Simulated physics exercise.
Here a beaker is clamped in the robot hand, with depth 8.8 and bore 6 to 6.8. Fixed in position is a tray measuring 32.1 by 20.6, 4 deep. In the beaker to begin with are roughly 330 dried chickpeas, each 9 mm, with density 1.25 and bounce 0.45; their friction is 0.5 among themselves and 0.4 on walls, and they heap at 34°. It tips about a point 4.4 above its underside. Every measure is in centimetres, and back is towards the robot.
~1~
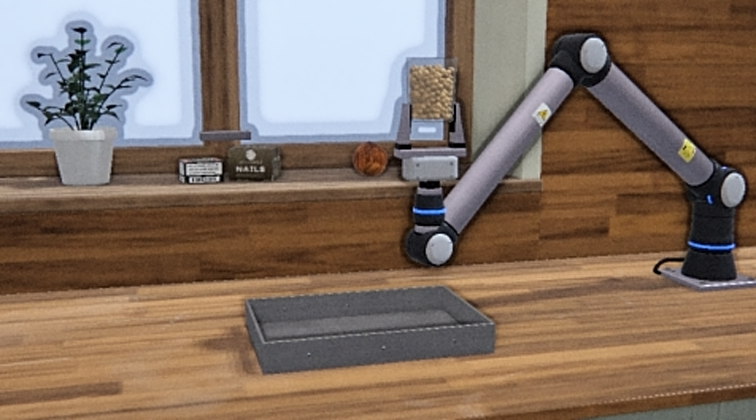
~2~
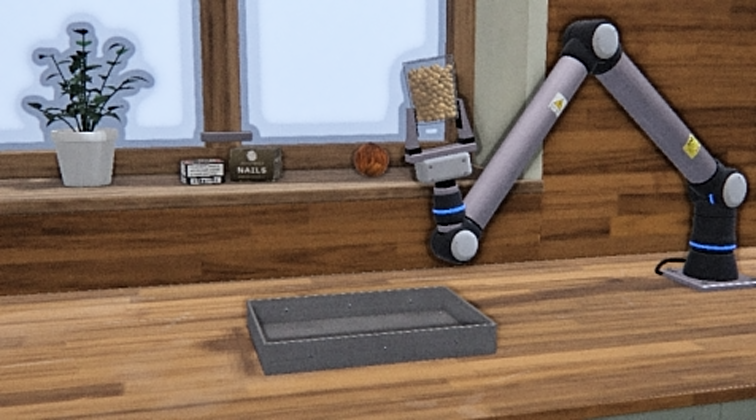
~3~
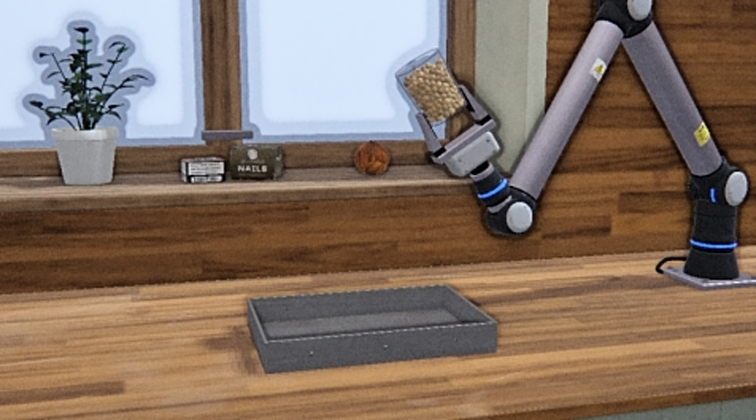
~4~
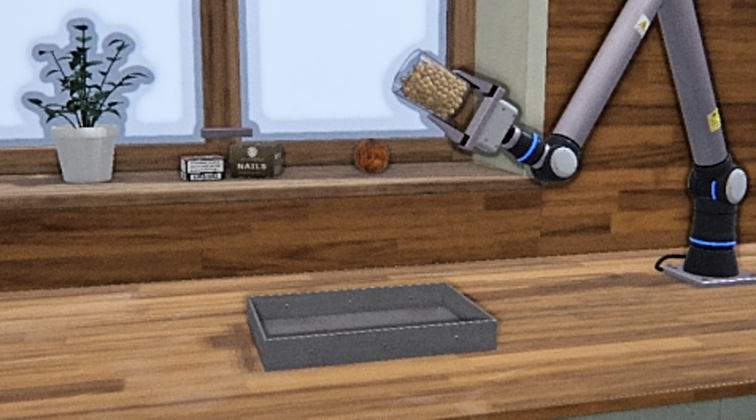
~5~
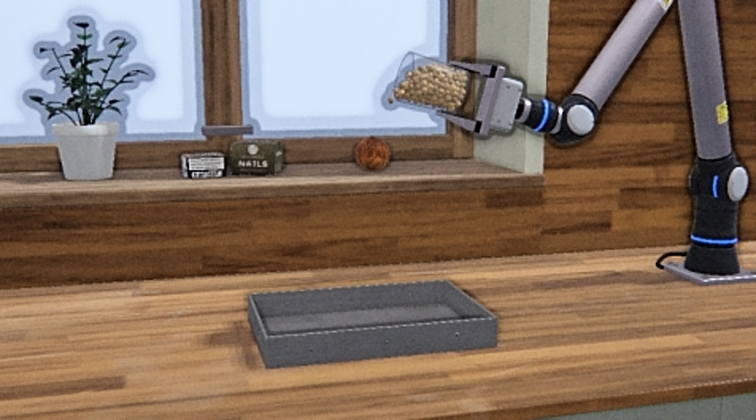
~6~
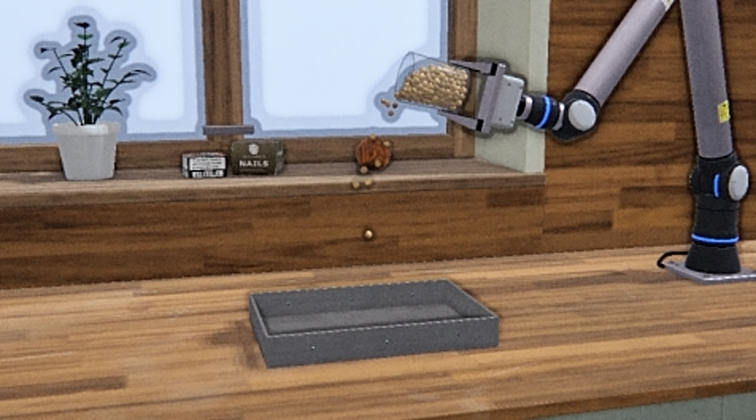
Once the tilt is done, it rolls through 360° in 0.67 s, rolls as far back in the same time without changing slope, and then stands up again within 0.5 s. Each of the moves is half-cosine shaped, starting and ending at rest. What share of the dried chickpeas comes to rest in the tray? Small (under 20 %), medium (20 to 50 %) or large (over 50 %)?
Medium.
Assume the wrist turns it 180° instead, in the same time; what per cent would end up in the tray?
I'd expect some 25 per cent.
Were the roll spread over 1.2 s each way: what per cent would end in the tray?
In that case some 40 per cent.
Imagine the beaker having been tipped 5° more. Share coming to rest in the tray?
Then roughly 45 per cent.
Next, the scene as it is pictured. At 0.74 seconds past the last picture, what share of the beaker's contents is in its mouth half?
Mouth-half share: Approx. 40 %.
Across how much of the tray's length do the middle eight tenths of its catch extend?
Around 20 cm.
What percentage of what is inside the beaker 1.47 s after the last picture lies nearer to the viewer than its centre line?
Near enough 45 in a hundred.
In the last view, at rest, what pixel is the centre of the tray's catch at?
Centre: Close to (347, 330).
Then, 0.74 s later, tipped 76°, highest piece 39 above the table; 267 in the beaker, 46 in the tray, 13 in flight or on a rim.
Then, 1.47 s later, tipped 64°, highest piece 38 above the table; 230 in the beaker, 85 in the tray, 1 on the table or floor, 10 in flight or on a rim.
Then, 2.04 s later, upright, highest piece 40 above the table; 229 in the beaker, 96 in the tray, 1 on the table or floor.
Then, 2.74 s later, upright, highest piece 40 above the table; 229 in the beaker, 96 in the tray, 1 on the table or floor.
At rest, 229 in the beaker, 96 in the tray, 1 on the table or floor. That is 29 % in the tray.
